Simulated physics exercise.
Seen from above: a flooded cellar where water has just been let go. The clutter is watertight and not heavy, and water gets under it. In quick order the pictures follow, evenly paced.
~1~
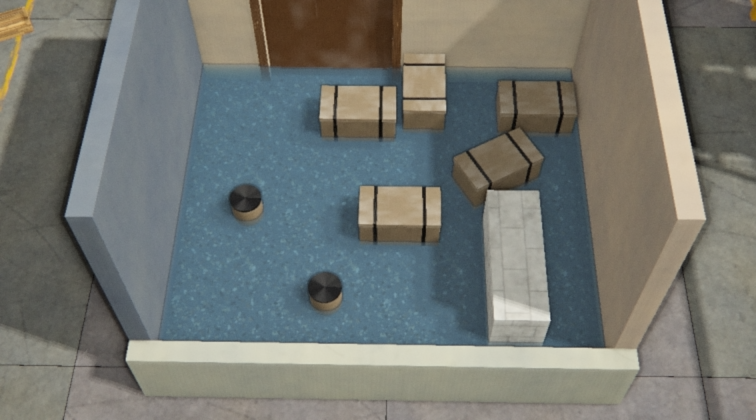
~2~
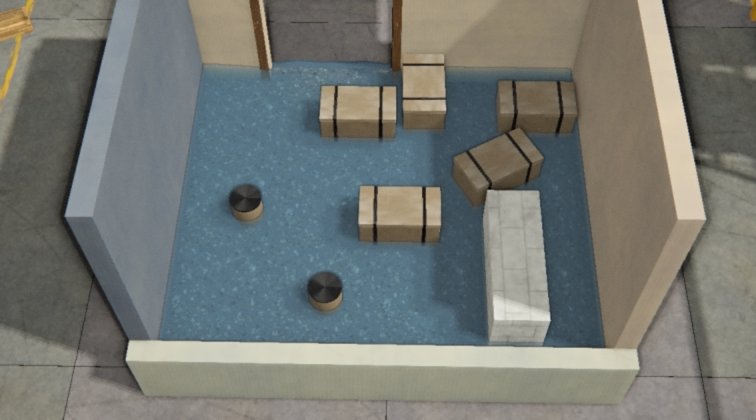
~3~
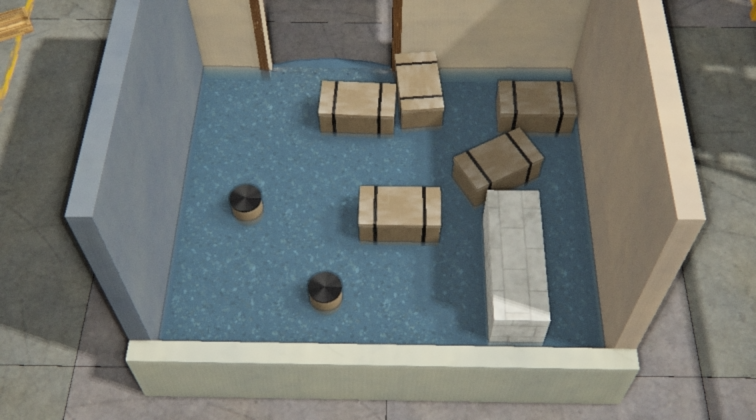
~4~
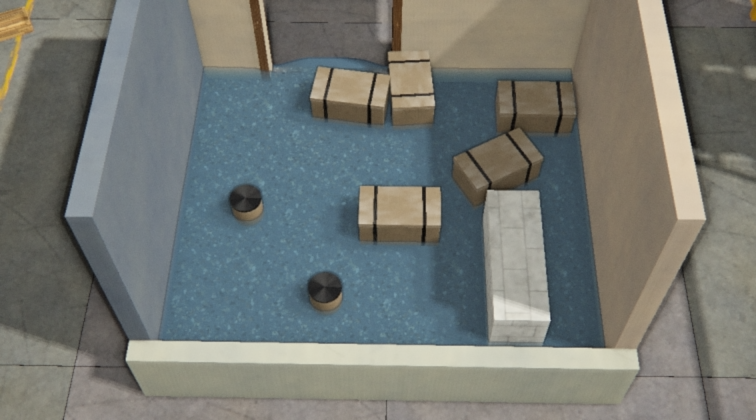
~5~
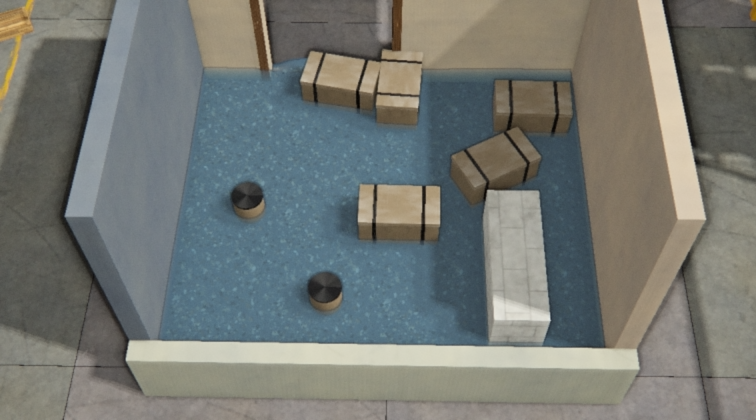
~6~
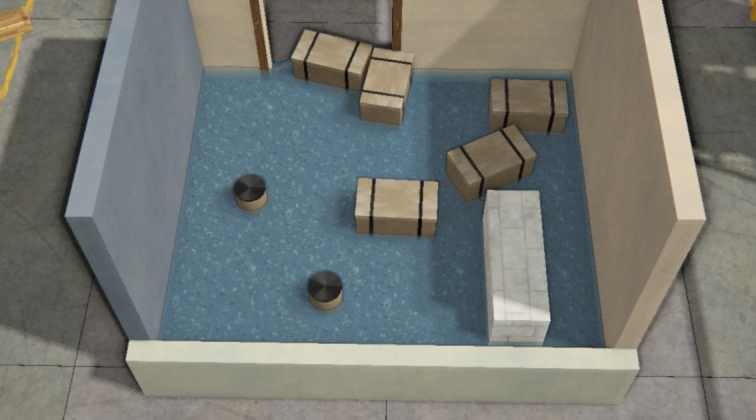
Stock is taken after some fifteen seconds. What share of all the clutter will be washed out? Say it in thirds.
Watching it, I'd put the amount that escapes at two thirds or higher.
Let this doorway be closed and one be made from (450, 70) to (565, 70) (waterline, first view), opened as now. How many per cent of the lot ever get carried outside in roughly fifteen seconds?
About 70 %.
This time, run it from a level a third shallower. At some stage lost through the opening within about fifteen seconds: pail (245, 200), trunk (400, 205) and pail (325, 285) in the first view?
So, in the listed order, they end up not lost, flushed out and not lost.
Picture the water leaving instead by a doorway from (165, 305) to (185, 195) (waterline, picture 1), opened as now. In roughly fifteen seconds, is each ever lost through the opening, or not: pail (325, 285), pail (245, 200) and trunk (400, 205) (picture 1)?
First one flushed away, second flushed away, third flushed away.
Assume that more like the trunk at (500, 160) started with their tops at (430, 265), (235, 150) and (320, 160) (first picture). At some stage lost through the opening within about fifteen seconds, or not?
Summary in sequence: Never leaves, exits at some point, exits at some point.
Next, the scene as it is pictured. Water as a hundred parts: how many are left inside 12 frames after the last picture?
66 %.
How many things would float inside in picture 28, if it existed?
Tally: 3.
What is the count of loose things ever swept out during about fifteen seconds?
The count is 6.
A moment on, 1 of 7 are out; 6 afloat.
Next, 2 of 7 are out; 5 afloat.
Later, 4 of 7 are out; 3 afloat.
In the end, 6 of 7 are out; 0 afloat.
